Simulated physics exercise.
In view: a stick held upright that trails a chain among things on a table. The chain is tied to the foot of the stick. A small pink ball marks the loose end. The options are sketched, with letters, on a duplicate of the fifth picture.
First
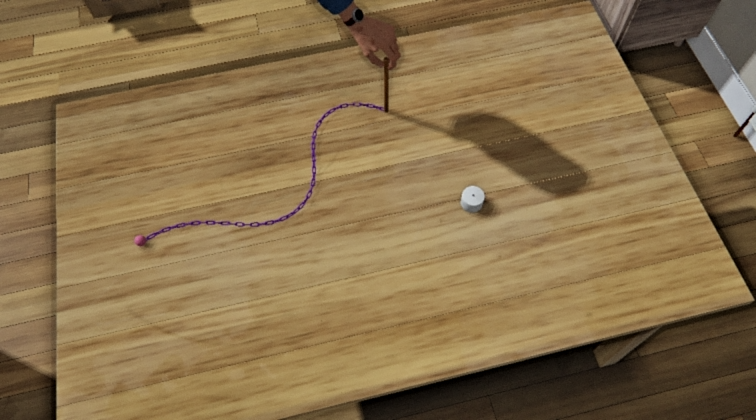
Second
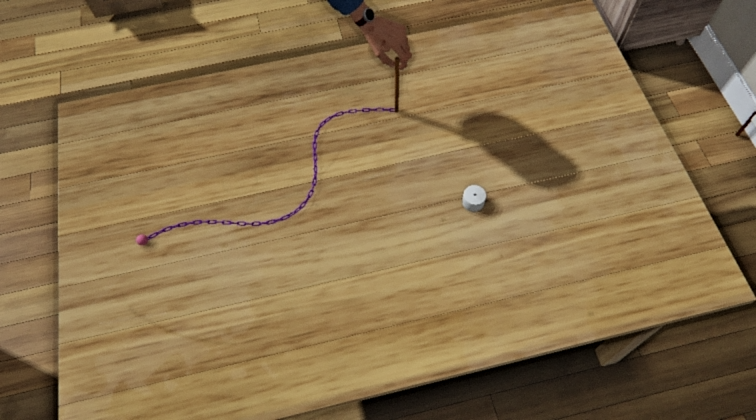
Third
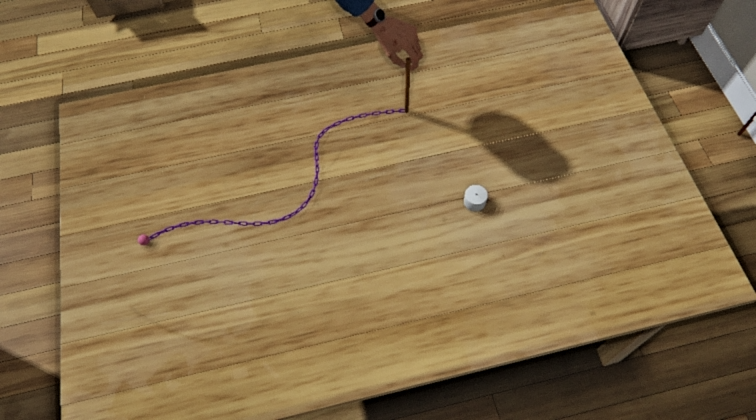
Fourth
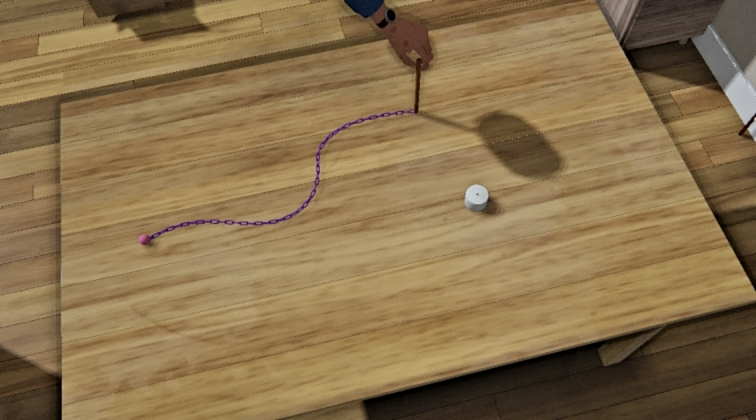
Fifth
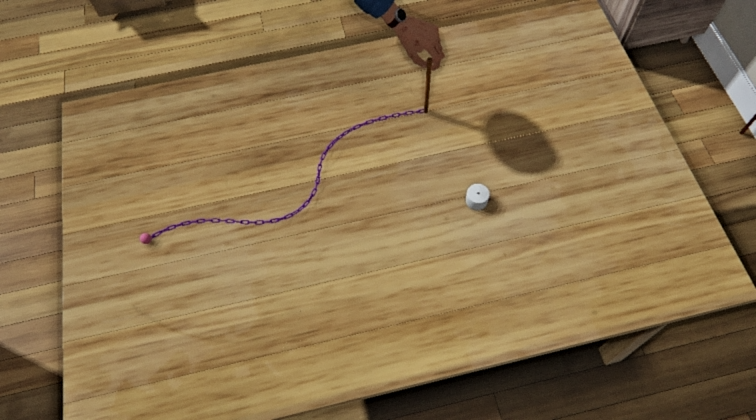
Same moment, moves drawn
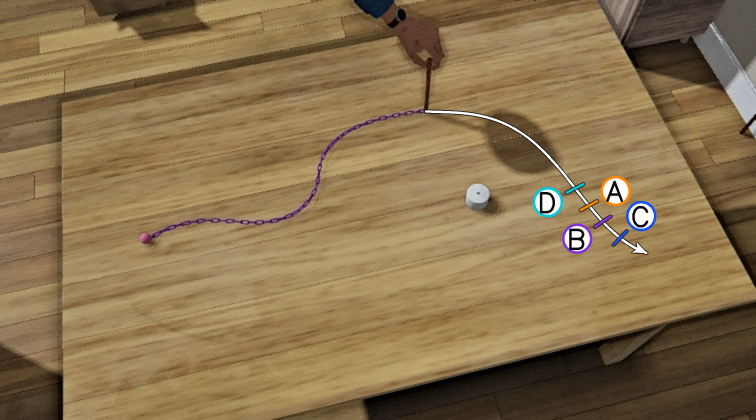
A hand slides an upright stick slightly right across a wooden table, trailing a purple chain.
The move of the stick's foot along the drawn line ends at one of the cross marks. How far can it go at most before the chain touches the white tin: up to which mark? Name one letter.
B.
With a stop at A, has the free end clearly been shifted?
By then, yes.
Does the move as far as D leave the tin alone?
Yes.
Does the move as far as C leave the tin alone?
For that mark, no.
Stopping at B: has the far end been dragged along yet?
Yes.
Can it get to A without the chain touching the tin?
Yes.
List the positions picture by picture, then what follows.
In the first frame, free end (140, 241); white tin (473, 199).
In the second frame, free end (142, 240); white tin (474, 199).
In the third frame, free end (144, 240); white tin (476, 198).
In the fourth frame, free end (145, 240); white tin (476, 198).
In the fifth frame, free end (146, 239); white tin (477, 197).
On the marked copy, A at (589, 206); B at (603, 222); C at (620, 238); D at (575, 188); the route from (426, 111) via (546, 154) to (646, 253).
With B. Early on, foot of the stick (501, 123), middle of the chain (341, 170), free end (176, 227).
Further on, foot of the stick (560, 170), middle of the chain (386, 166), free end (221, 213).
At the end, foot of the stick (602, 222), middle of the chain (425, 180), free end (256, 200); nothing has been touched.
As for the rest, A is safe but short; C brings the chain against the tin; D is safe but short.
